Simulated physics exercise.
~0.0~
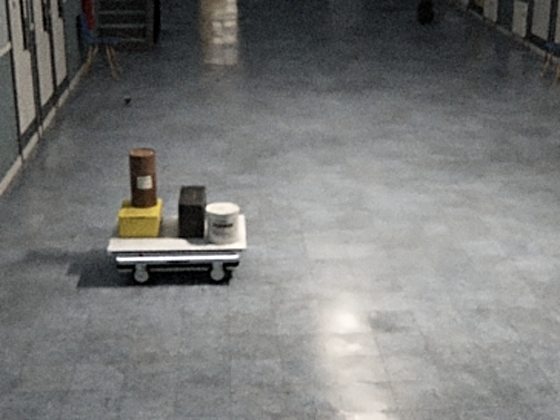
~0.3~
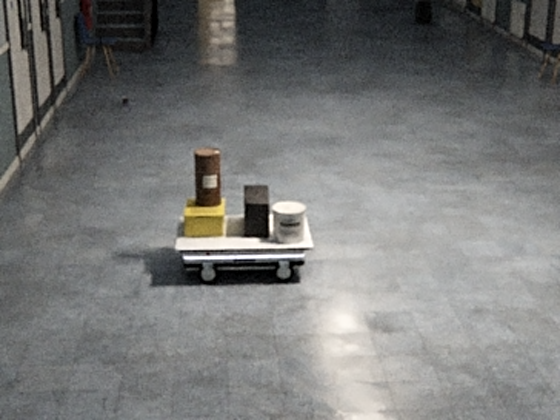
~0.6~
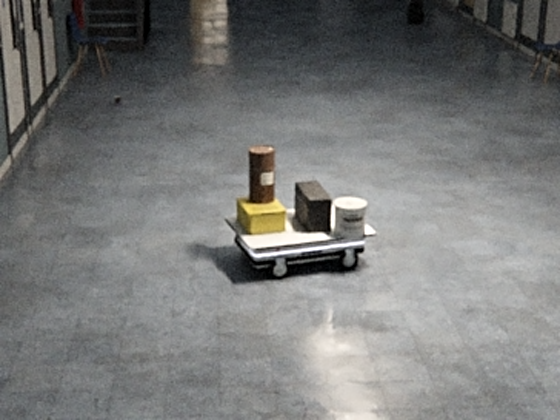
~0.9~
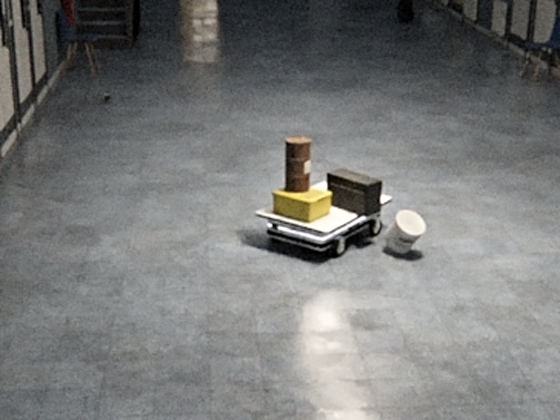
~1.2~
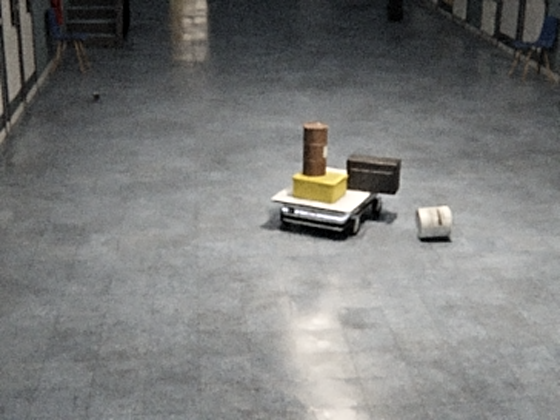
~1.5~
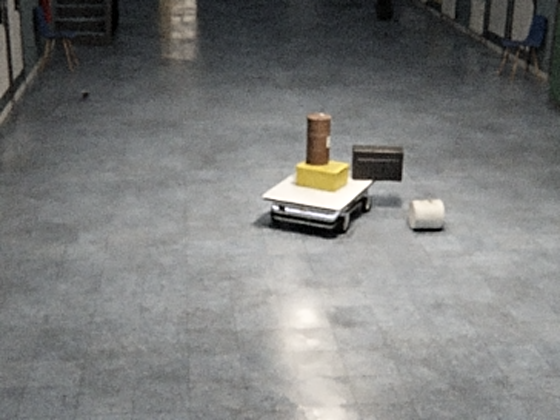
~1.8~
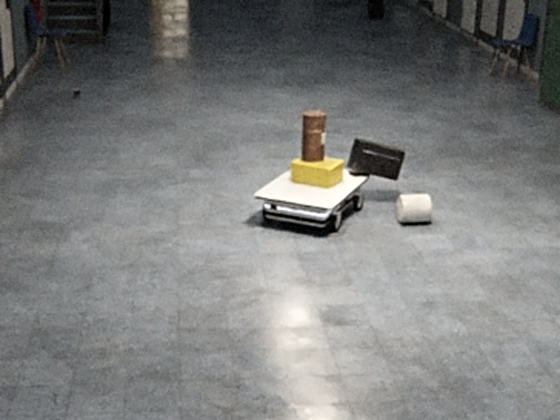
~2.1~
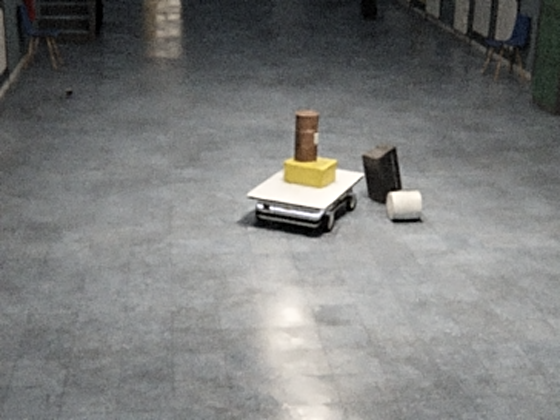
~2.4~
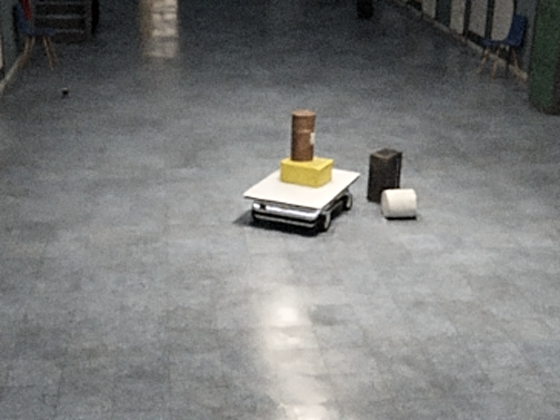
In the video, a low wheeled cart carrying a brown canister on a yellow tote, a black toolbox and a white pail rolls right and turns away; the pail falls and lies on its side, then the toolbox tips off, while the canister and tote stay aboard.
